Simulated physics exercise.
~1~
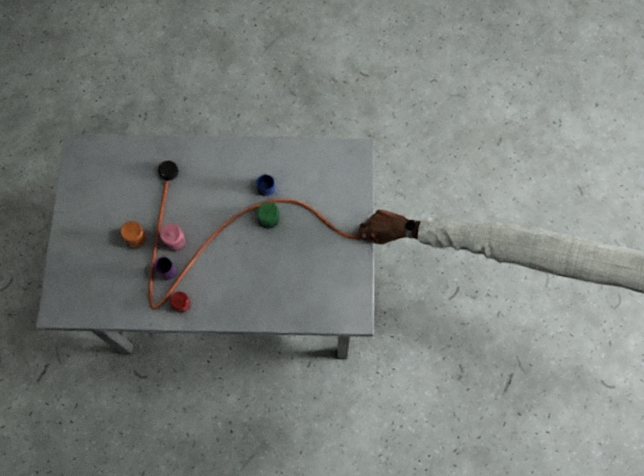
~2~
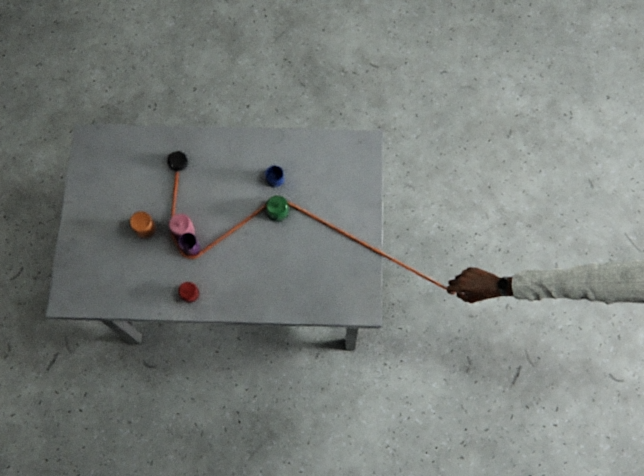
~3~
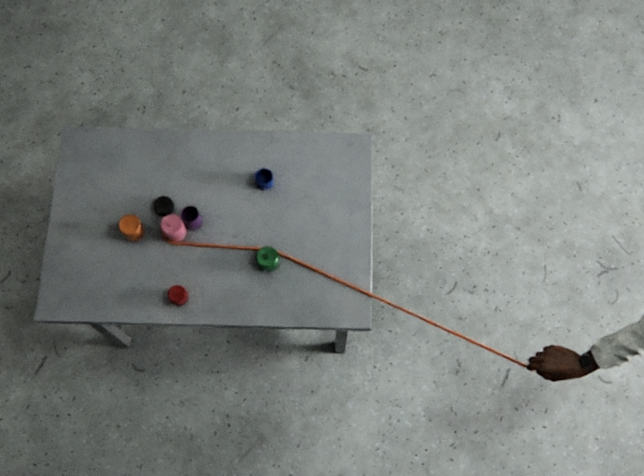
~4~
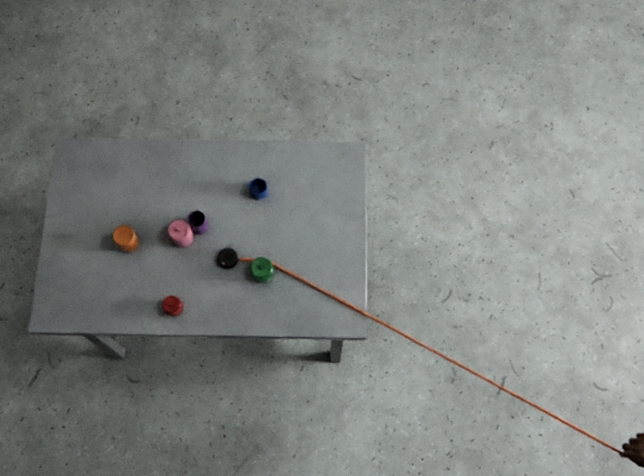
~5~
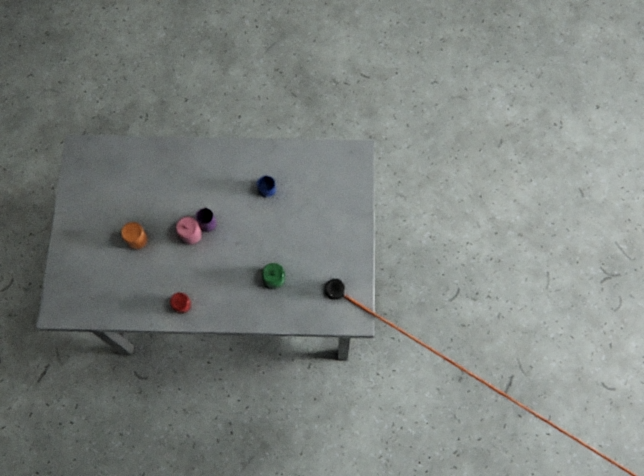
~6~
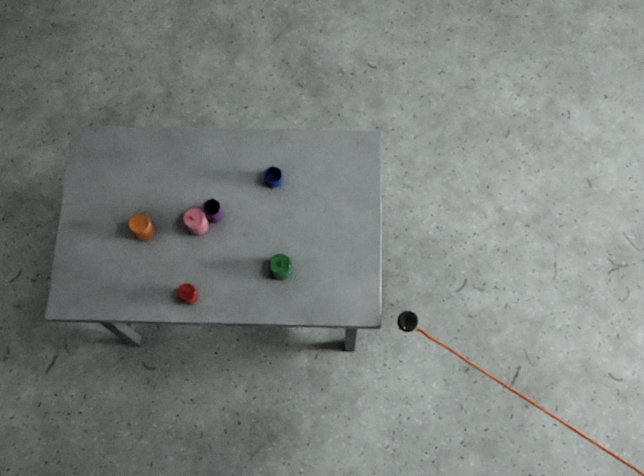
A hand pulling an orange cord rightward across a grey table, shifting small pots and dragging a black disc off the edge.
